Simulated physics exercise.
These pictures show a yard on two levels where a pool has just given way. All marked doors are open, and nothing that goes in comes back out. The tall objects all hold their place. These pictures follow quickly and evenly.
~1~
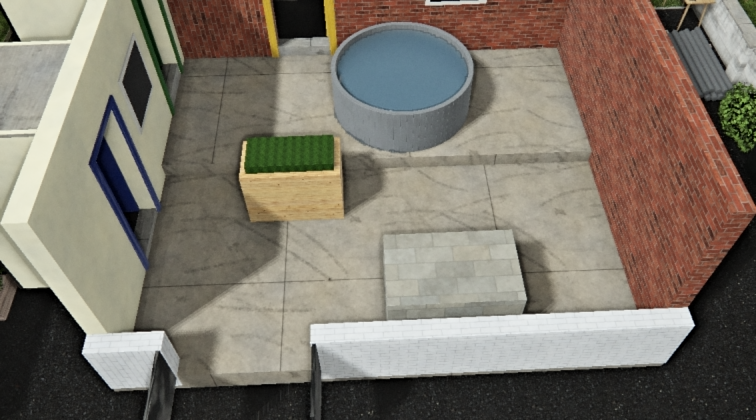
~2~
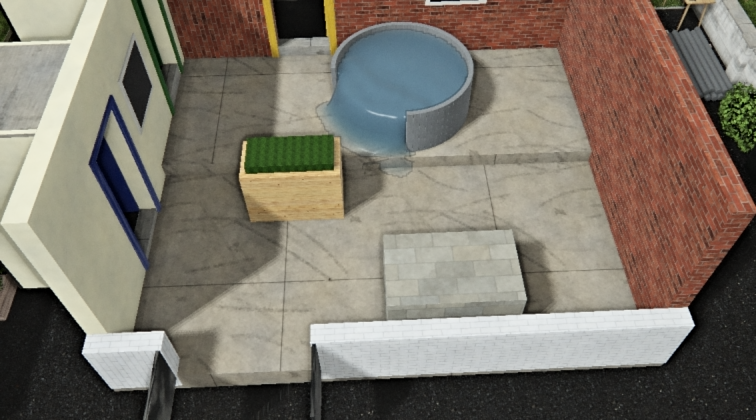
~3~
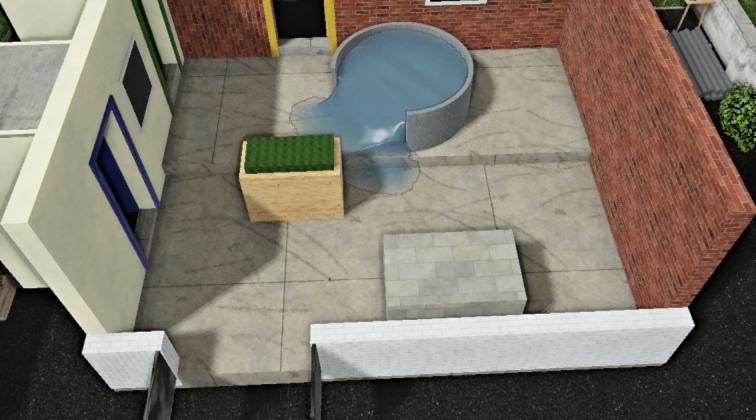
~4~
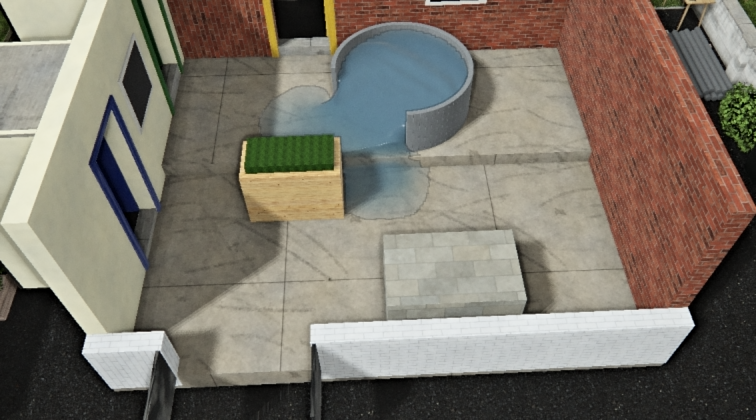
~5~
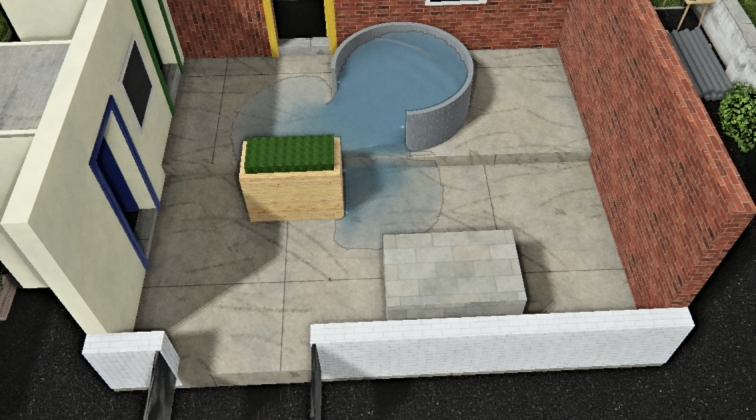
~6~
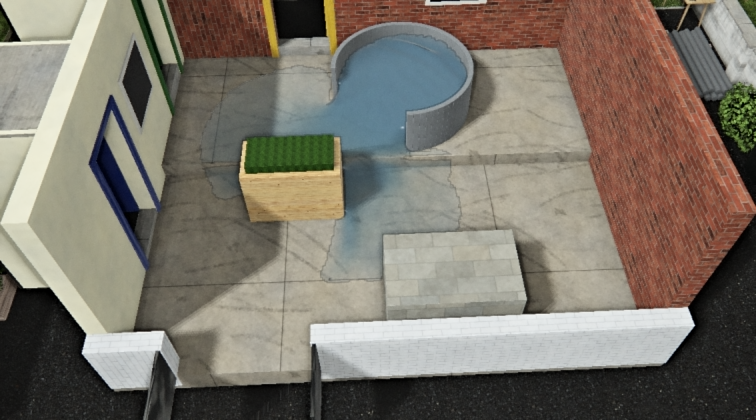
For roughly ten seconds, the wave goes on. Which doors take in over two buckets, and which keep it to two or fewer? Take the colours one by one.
At the end, the green door will get two buckets at most; the blue door will get more than two buckets; the yellow door will get two buckets at most.
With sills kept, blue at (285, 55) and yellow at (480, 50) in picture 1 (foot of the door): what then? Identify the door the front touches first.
Answer: The one in green.
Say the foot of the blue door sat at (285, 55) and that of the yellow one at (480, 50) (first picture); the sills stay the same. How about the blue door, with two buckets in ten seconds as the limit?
Well, the blue door remains short of it.
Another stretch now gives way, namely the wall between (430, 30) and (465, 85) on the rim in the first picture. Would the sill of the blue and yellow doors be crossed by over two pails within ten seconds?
Briefly, the blue door falls short while the yellow door falls short.
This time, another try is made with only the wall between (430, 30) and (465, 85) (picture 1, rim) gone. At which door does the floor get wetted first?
The one in yellow, I reckon.
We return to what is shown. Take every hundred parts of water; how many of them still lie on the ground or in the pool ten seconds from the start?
Some 66 per cent.
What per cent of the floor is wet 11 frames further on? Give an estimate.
Near 50 in a hundred.
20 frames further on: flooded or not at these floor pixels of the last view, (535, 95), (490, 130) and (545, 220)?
First spot not wet, second not wet, third inundated.
A moment on, water covers 35 % of the floor; the green door wet at the sill, nothing in, the blue door wet at the sill, nothing in, the yellow door wet at the sill, nothing in.
Next, water covers 50 % of the floor; the green door wet at the sill, nothing in, the blue door over two buckets in, the yellow door wet at the sill, nothing in.
Then, water covers 65 % of the floor; the green door wet at the sill, nothing in, the blue door over two buckets in, the yellow door wet at the sill, nothing in.
Later, water covers 80 % of the floor; the green door wet at the sill, nothing in, the blue door over two buckets in, the yellow door wet at the sill, nothing in.
In the end, water covers 80 % of the floor; the green door wet at the sill, nothing in, the blue door over two buckets in, the yellow door wet at the sill, nothing in.
